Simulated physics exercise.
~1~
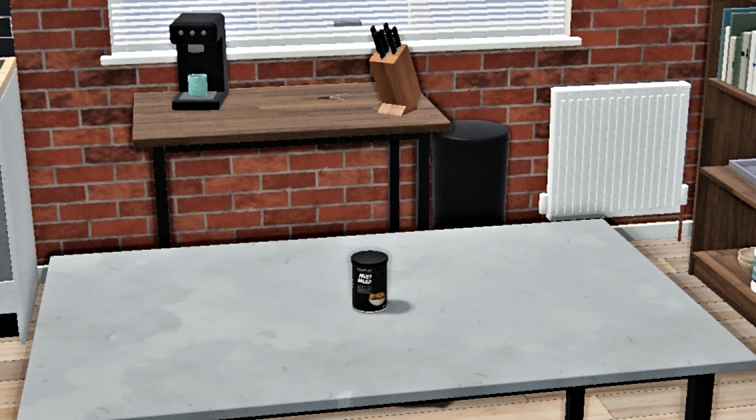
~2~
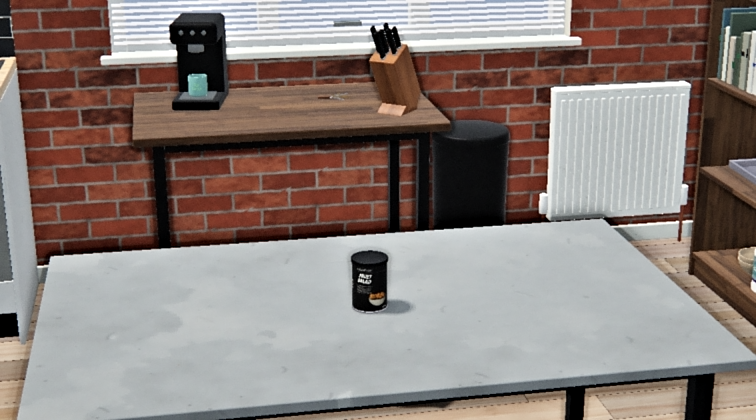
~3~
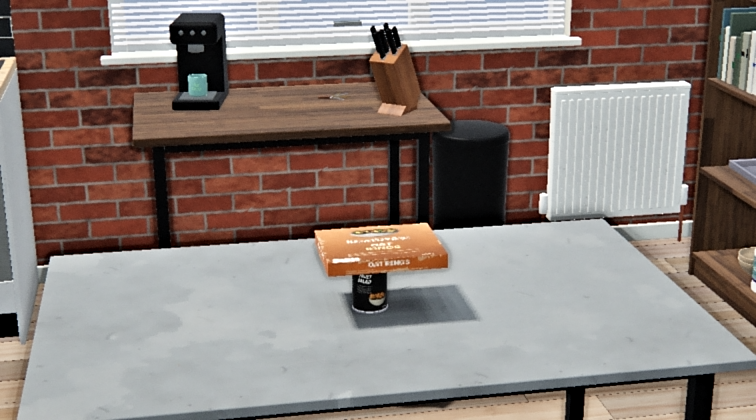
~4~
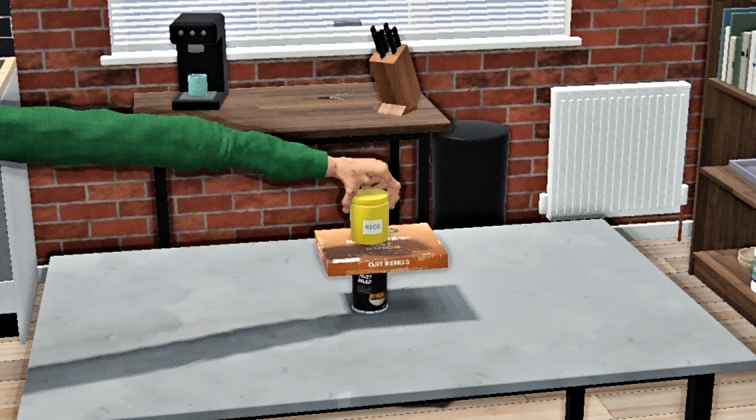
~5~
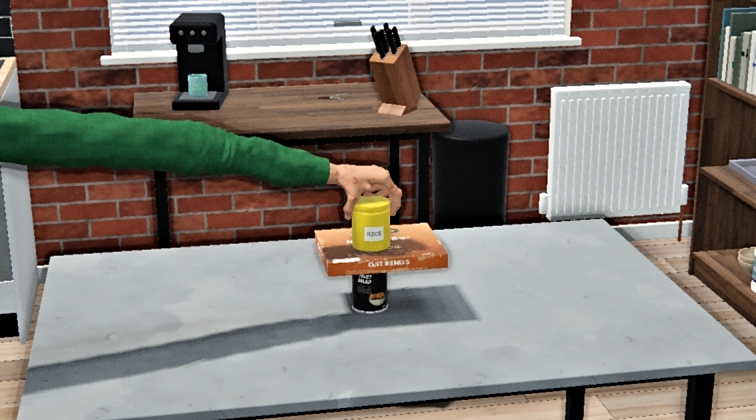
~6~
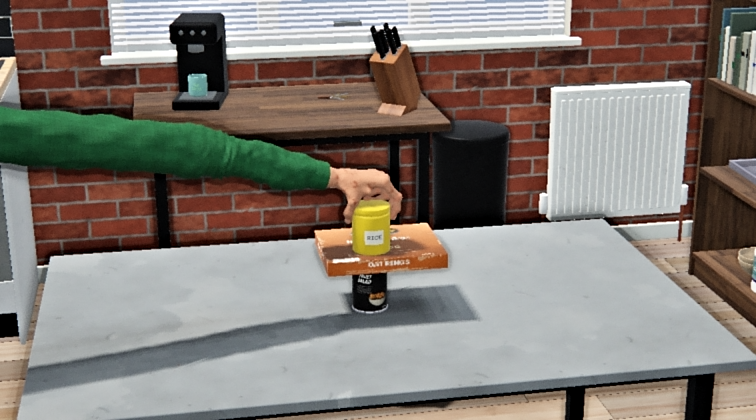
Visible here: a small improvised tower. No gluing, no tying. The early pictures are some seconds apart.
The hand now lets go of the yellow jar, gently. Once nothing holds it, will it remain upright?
Yes - I expect success here.
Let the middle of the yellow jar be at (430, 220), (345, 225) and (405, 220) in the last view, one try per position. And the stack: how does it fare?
Try 1: Topples; try 2: Stands; try 3: Topples.
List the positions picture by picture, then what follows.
In the first frame, the last thing is not in view yet.
In the second frame, the last thing is not in view yet.
In the third frame, the last thing is not in view yet; orange packet (380, 249).
The fourth frame shows still above its spot; yellow jar (369, 216); orange packet (380, 249).
The fifth frame shows still above its spot; yellow jar (371, 223); orange packet (380, 249).
The sixth frame shows in place under the hand; yellow jar (371, 227); orange packet (380, 249).
Then, 0.40 s after the last picture, nothing has stirred.
Then, 1.10 s after the last picture, yellow jar resting near (371, 227).
Then, 1.70 s after the last picture, yellow jar resting near (371, 228).
At rest, all 3 in place. Seen from the same camera at the end, yellow jar near (372, 227). The stack stays up.
